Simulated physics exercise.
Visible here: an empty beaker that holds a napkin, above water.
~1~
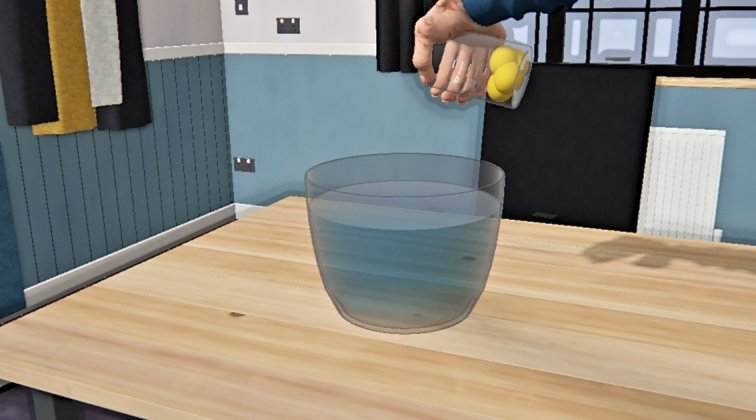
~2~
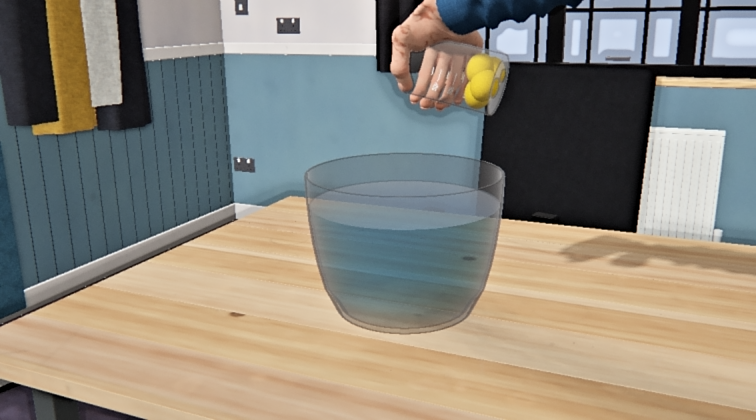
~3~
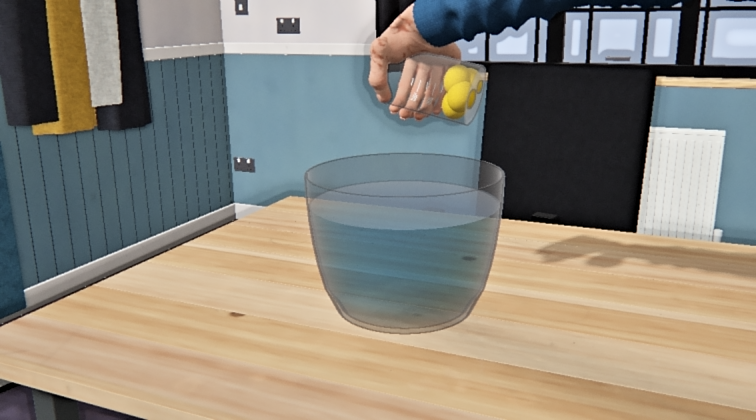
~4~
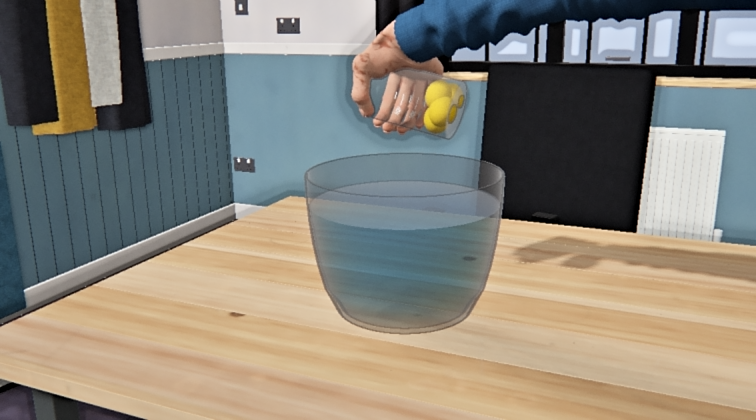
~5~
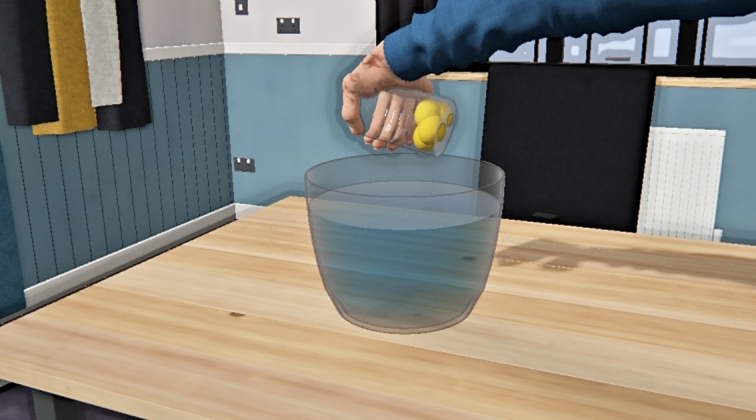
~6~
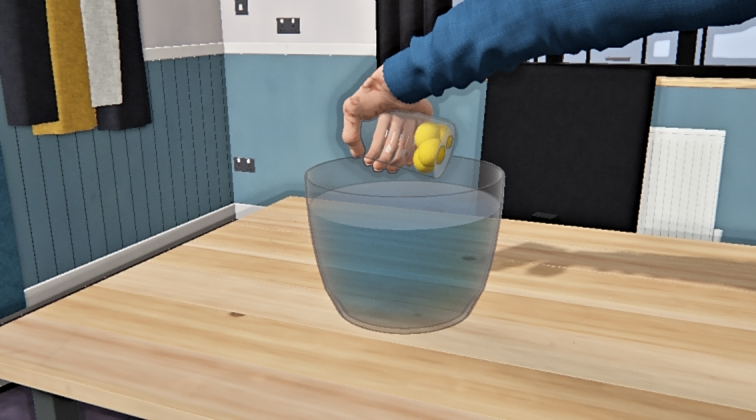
A hand lowers a sideways clear beaker with yellow contents toward water in a large bowl.
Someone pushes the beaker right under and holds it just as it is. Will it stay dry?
Drenched.
Shortly, the beaker enters the water.
Then, water pours in as the air escapes.
At the finish, the beaker is under, flooded, and the napkin is wet.
